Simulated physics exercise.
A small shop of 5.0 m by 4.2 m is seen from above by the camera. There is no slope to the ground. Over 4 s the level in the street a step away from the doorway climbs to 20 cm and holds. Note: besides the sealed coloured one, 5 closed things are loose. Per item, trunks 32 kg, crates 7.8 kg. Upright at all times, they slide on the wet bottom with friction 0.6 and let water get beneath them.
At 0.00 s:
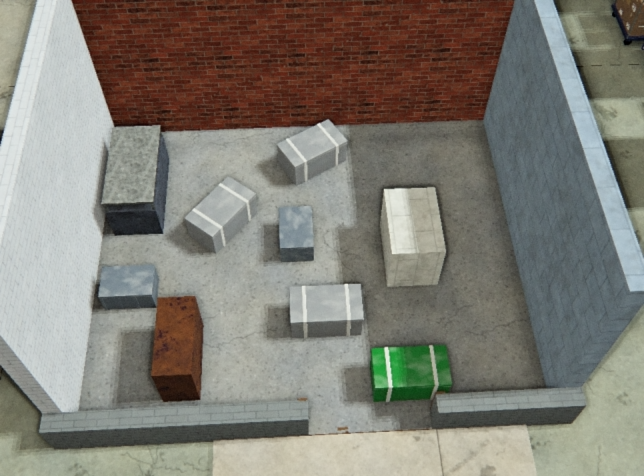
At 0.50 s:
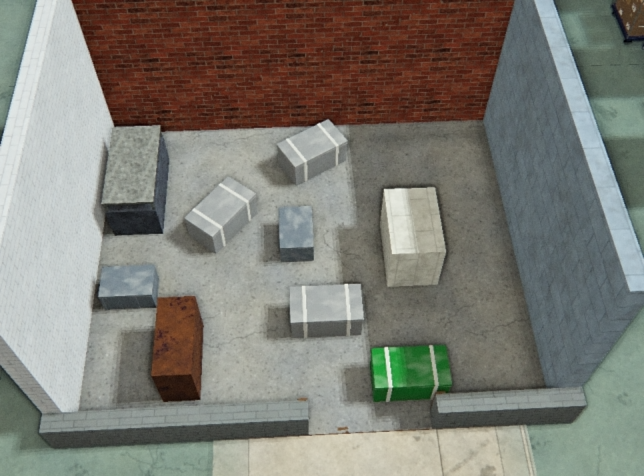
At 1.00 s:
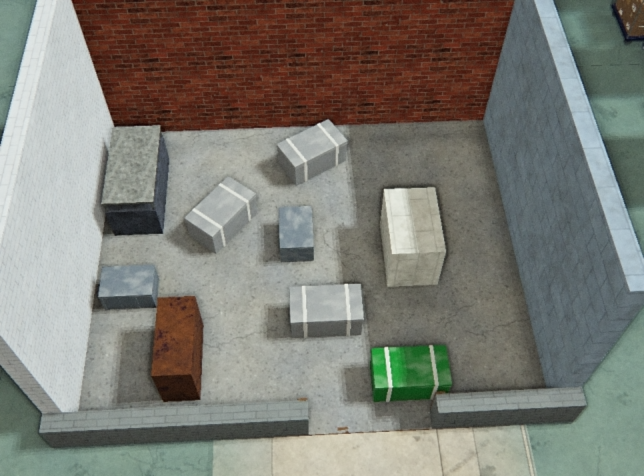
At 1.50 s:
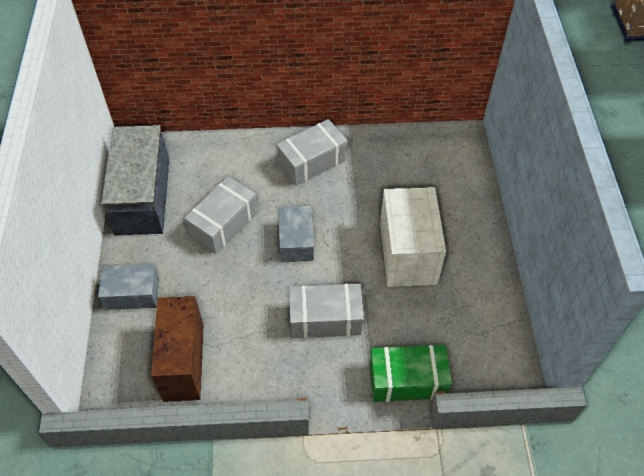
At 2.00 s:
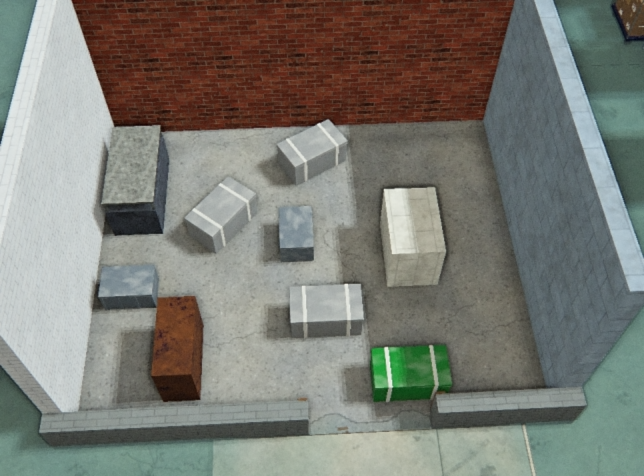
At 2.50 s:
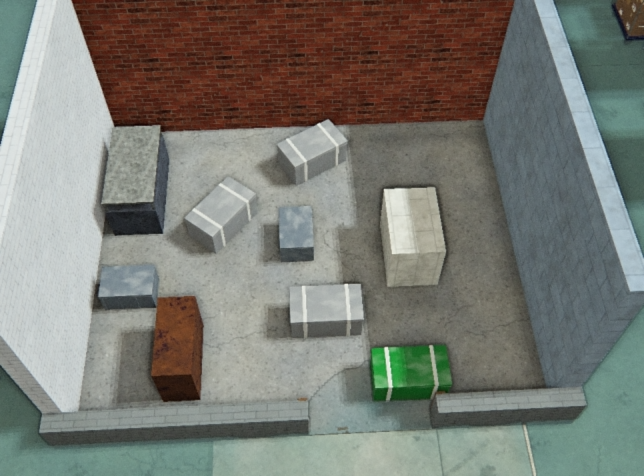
Water spreads outside a walled yard and just enters the front gap as boxes stay still.
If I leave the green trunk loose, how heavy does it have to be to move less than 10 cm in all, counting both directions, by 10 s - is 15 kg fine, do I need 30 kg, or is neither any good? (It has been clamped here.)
Neither is any good.
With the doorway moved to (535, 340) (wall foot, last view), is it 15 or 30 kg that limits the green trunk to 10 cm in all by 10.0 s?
Under that setup, neither option succeeds.
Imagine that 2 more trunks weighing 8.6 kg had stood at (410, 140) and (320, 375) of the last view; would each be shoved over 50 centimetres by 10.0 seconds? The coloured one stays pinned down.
First stays inside, then exceeds it.
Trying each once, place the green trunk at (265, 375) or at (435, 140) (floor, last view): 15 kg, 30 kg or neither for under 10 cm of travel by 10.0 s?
Note, in order: Heavier only OK; none OK.
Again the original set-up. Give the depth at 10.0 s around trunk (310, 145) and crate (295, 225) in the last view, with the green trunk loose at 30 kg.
First about 4 cm, second about 8 cm.
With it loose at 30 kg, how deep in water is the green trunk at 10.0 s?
Something like 6 centimetres.
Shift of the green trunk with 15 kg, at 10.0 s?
Around 250 centimetres out of place.
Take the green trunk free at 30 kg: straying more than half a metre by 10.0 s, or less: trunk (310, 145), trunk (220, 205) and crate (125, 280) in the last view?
In order: Within the mark, within the mark, above the mark.
After 3.5 s the green trunk would be 35 cm from its start with 15 kg and 3 cm from its start with 30 kg; 5 cm of water round it then.
After 4.5 s the green trunk would be 100 cm from its start with 15 kg and 46 cm from its start with 30 kg; 6 cm of water round it then.
After 7.0 s the green trunk would be 172 cm from its start with 15 kg and 132 cm from its start with 30 kg; 6 cm of water round it then.
After 10.0 s the green trunk would be 255 cm from its start with 15 kg and 153 cm from its start with 30 kg; 6 cm of water round it then.
